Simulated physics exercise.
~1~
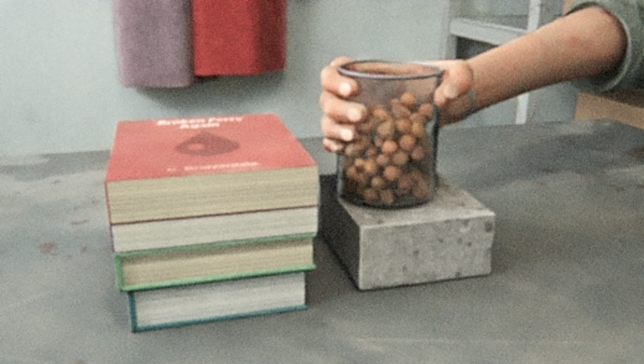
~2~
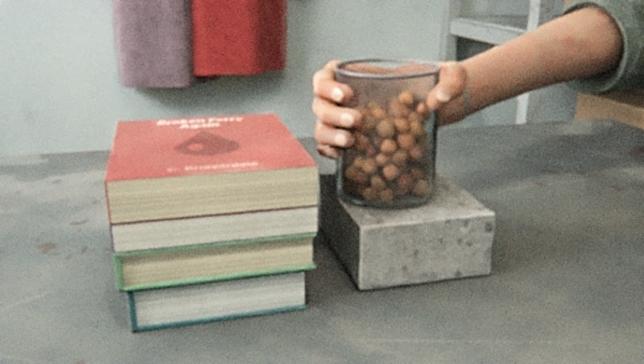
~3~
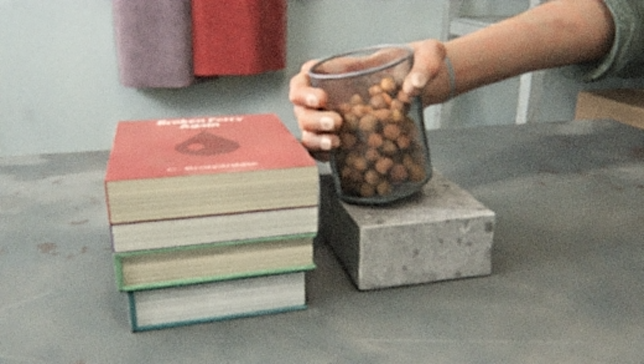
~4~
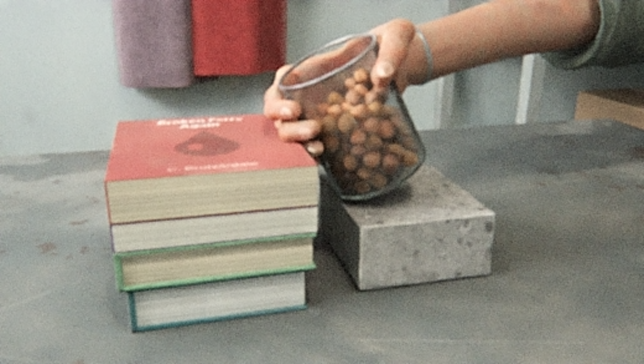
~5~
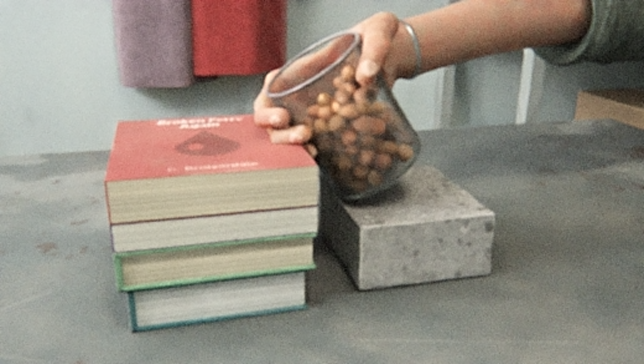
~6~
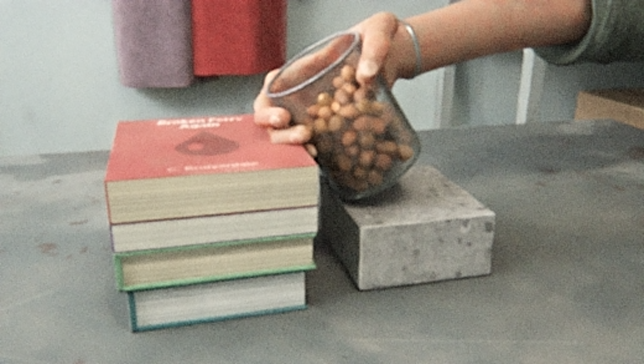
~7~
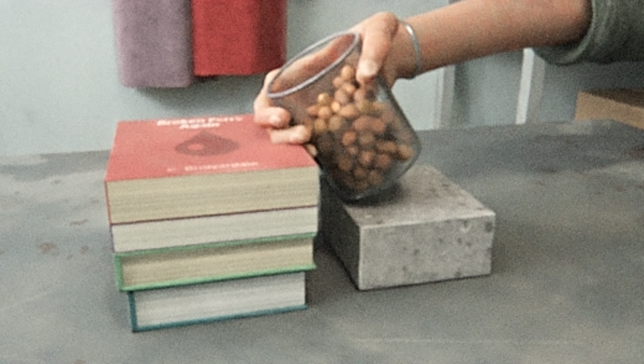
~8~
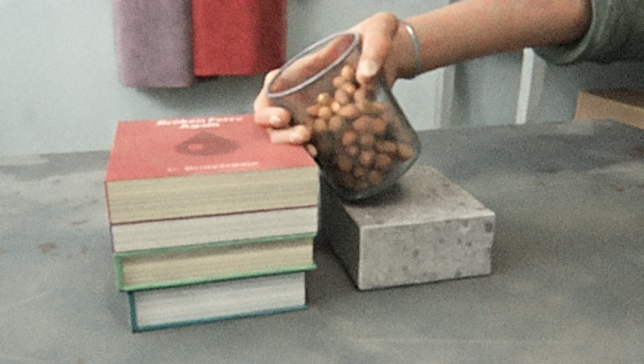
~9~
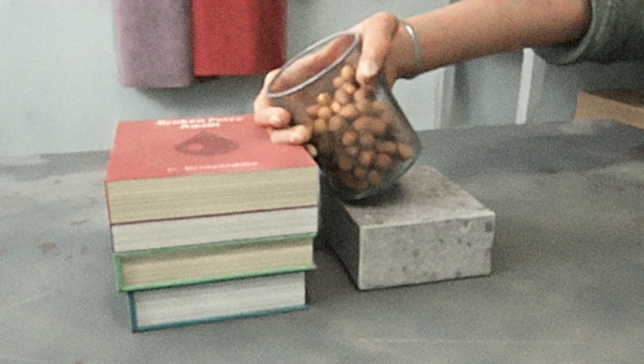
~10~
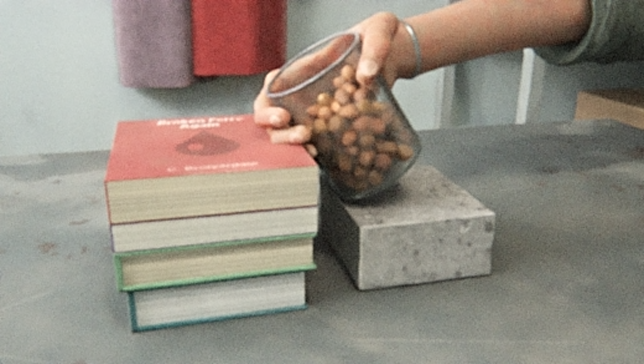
To begin with, a hand holds a clear glass partly filled with small round brown pieces upright on a speckled grey block, to the right of a stack of four books with a red one on top. The hand then starts tipping the glass to the left, toward the books. As it leans further, the pieces shift inside, and its rim nears the top of the stack. The tilt stops with the glass propped against the books. It stays there, still held by the hand, with all the pieces remaining inside.
